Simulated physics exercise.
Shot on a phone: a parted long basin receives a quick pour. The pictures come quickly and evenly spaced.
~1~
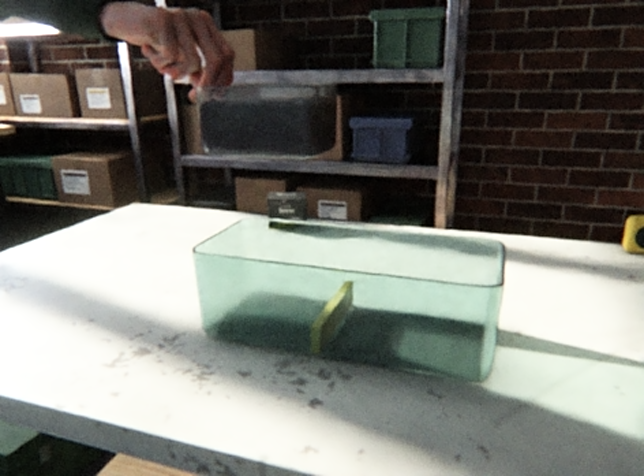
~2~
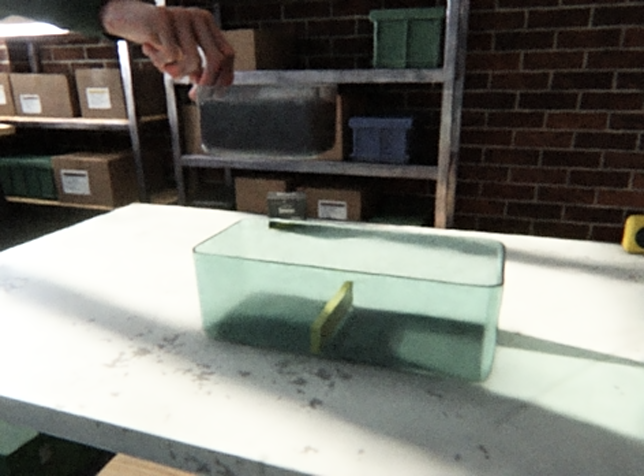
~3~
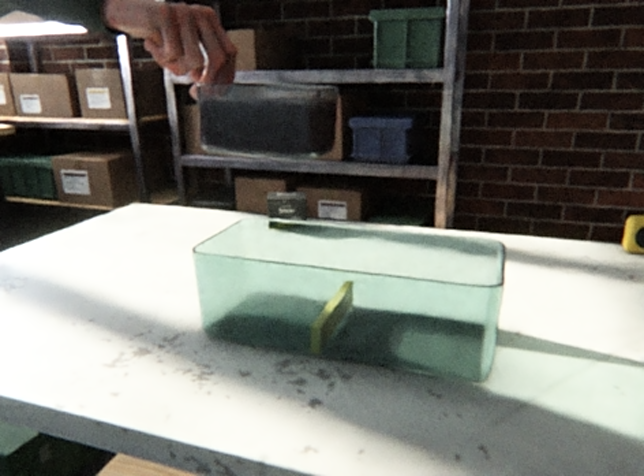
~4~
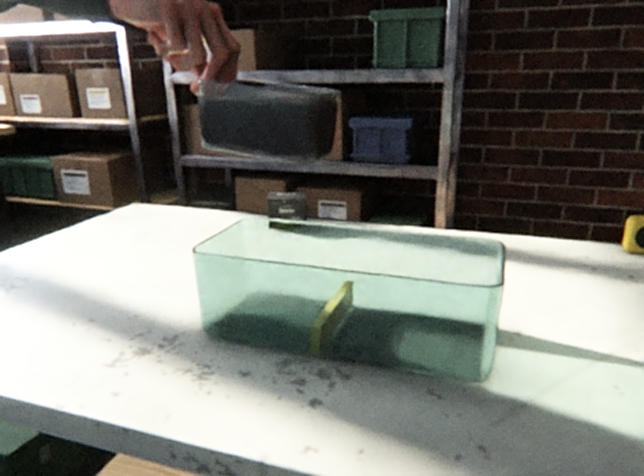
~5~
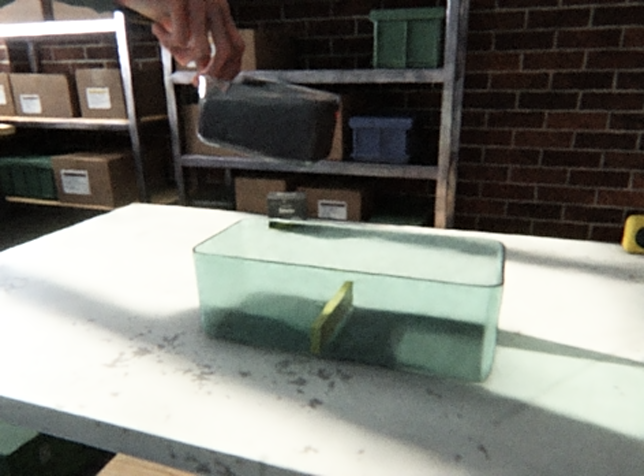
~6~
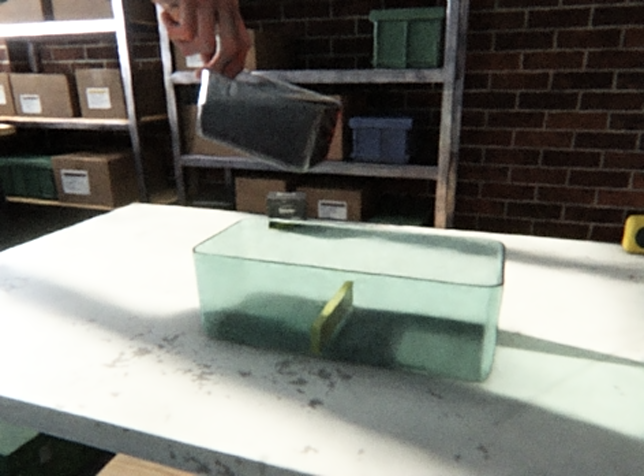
A hand gradually tilts a clear container of dark liquid rightward above a divided greenish basin.
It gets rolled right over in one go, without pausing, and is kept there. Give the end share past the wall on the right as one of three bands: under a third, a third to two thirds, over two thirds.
Higher than two thirds.
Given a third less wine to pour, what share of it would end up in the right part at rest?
Near 70 in a hundred.
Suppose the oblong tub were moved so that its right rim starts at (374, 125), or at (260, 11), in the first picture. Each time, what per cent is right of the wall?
About 90 % the first time, about 55 % the second.
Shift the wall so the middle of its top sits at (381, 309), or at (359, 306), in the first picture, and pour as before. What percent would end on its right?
I'd expect near 50 percent the first time and near 65 percent the next.
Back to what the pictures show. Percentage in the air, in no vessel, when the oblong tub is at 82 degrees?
Airborne fraction: Approx. 45 %.
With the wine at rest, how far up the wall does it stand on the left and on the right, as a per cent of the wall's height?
20 per cent for the left part, 60 for the right.
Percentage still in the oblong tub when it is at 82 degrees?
35 per cent or so.
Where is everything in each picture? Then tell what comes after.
In the first picture, it leans 0°; its right rim is at (327, 87); the wine meets the walls at (218, 100) and (327, 101); the long basin's rim runs from (219, 234) to (503, 263); the wall's top is at (334, 302).
In the second picture, it leans 1°; its right rim is at (327, 88); the wine meets the walls at (218, 100) and (327, 102).
In the third picture, it leans 3°; its right rim is at (328, 91); the wine meets the walls at (218, 99) and (327, 103).
In the fourth picture, it leans 6°; its right rim is at (330, 95); the wine meets the walls at (219, 99) and (329, 103).
In the fifth picture, it leans 11°; its right rim is at (331, 101); the wine meets the walls at (220, 99) and (331, 105).
In the sixth picture, it leans 17°; its right rim is at (333, 108); the wine meets the walls at (220, 100) and (333, 106).
A moment on, the oblong tub is tipped on its side and 34 per cent is still to pour, 0 is left of the wall and 23 right of it.
Next, the oblong tub is tipped right over and 4 per cent is still to pour, 14 is left of the wall and 75 right of it.
Then the oblong tub is tipped right over and 0 per cent is still to pour, 24 is left of the wall and 75 right of it.
Later the oblong tub is tipped right over and 0 per cent is still to pour, 24 is left of the wall and 75 right of it.
At rest 24 per cent lies left of the wall, 75 right of it and 1 outside.
